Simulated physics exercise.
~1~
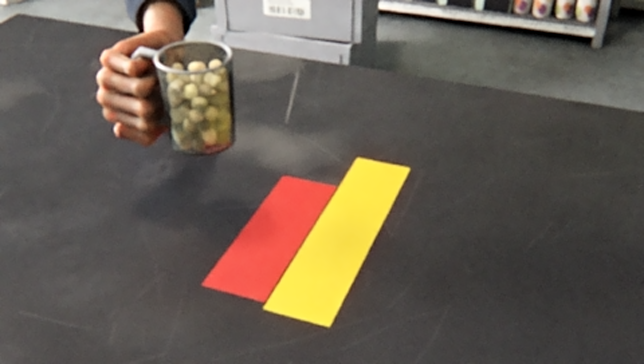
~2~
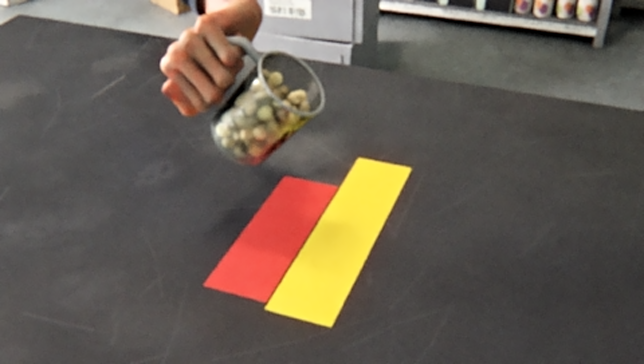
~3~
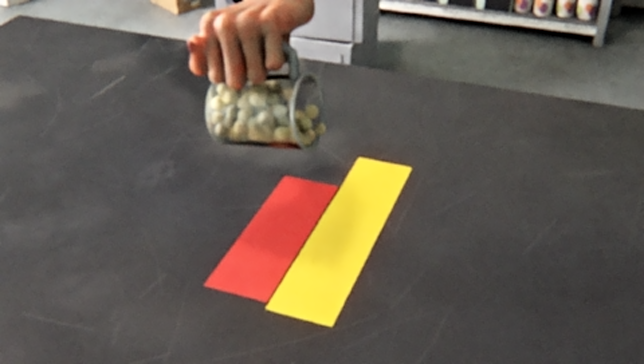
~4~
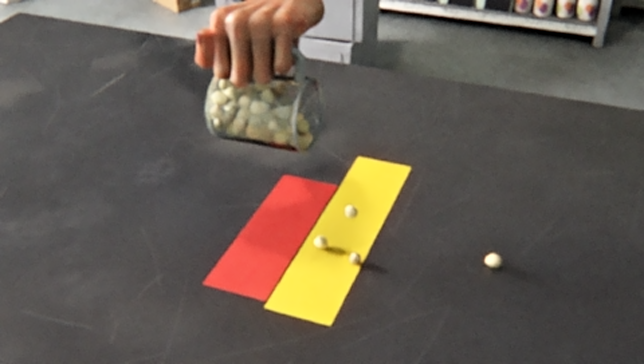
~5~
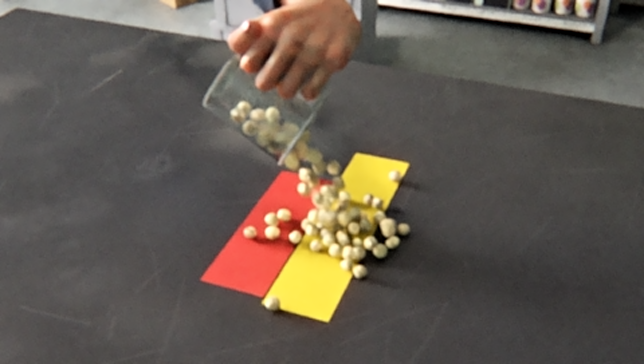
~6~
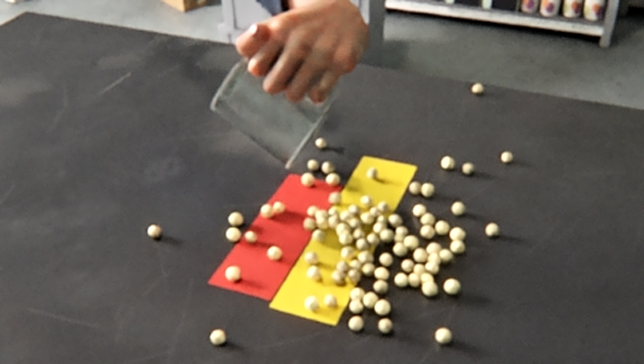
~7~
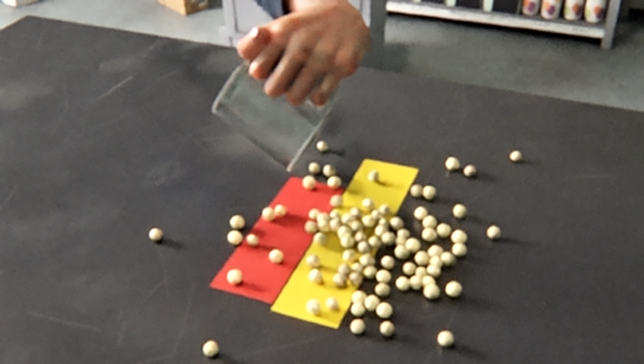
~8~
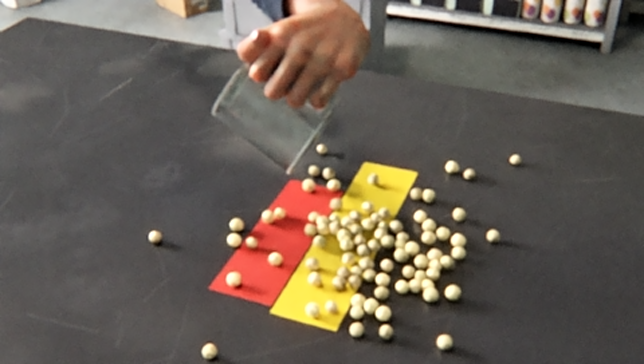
On a dark tabletop, a hand tips a clear cup of round nuts, scattering them over red and yellow mats and mostly beyond.
